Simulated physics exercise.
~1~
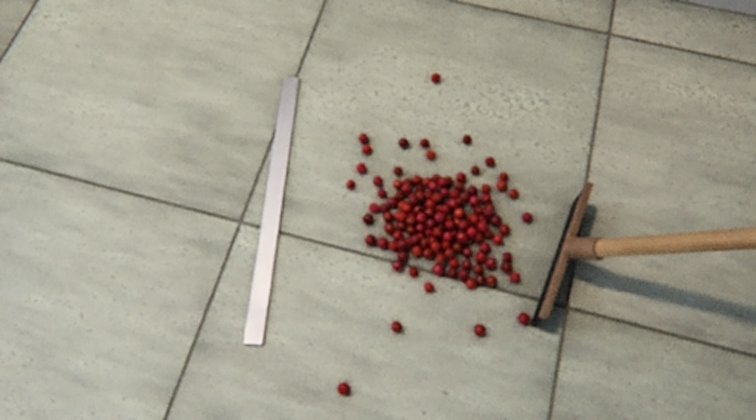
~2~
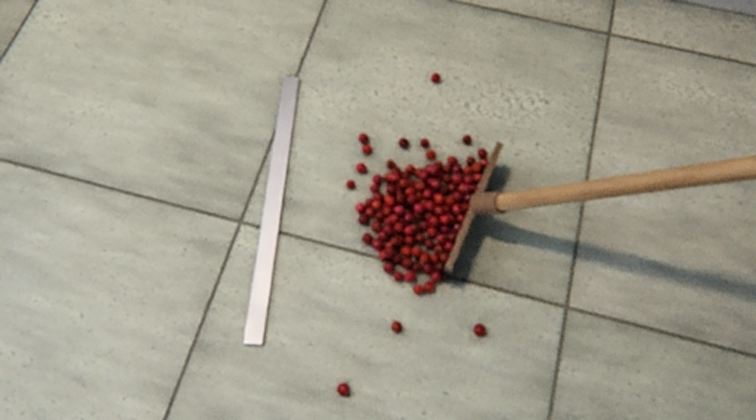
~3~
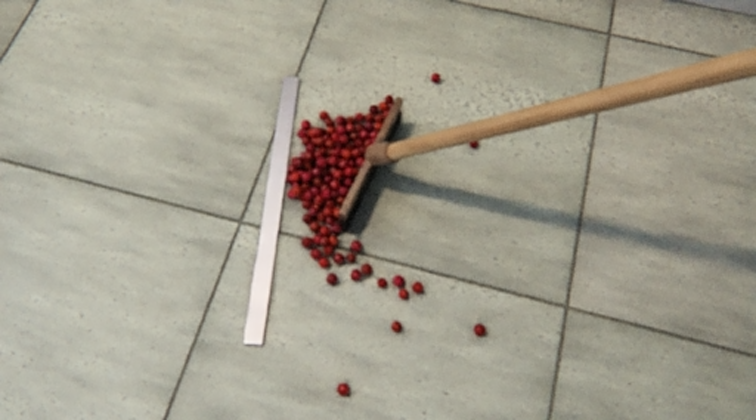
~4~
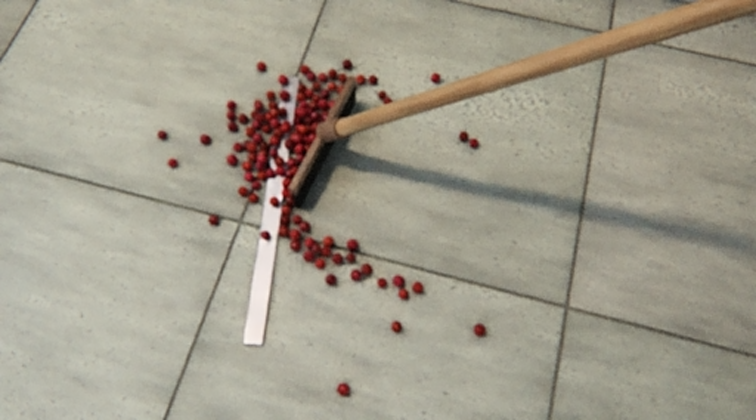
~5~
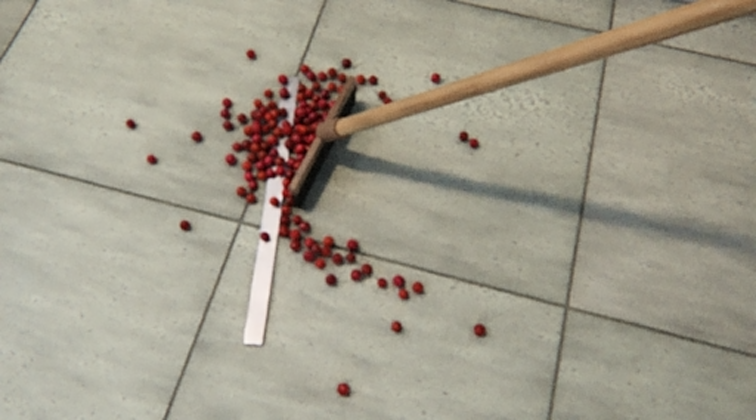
A squeegee pushes spilt cranberries left across a flat strip, scattering some beyond it.
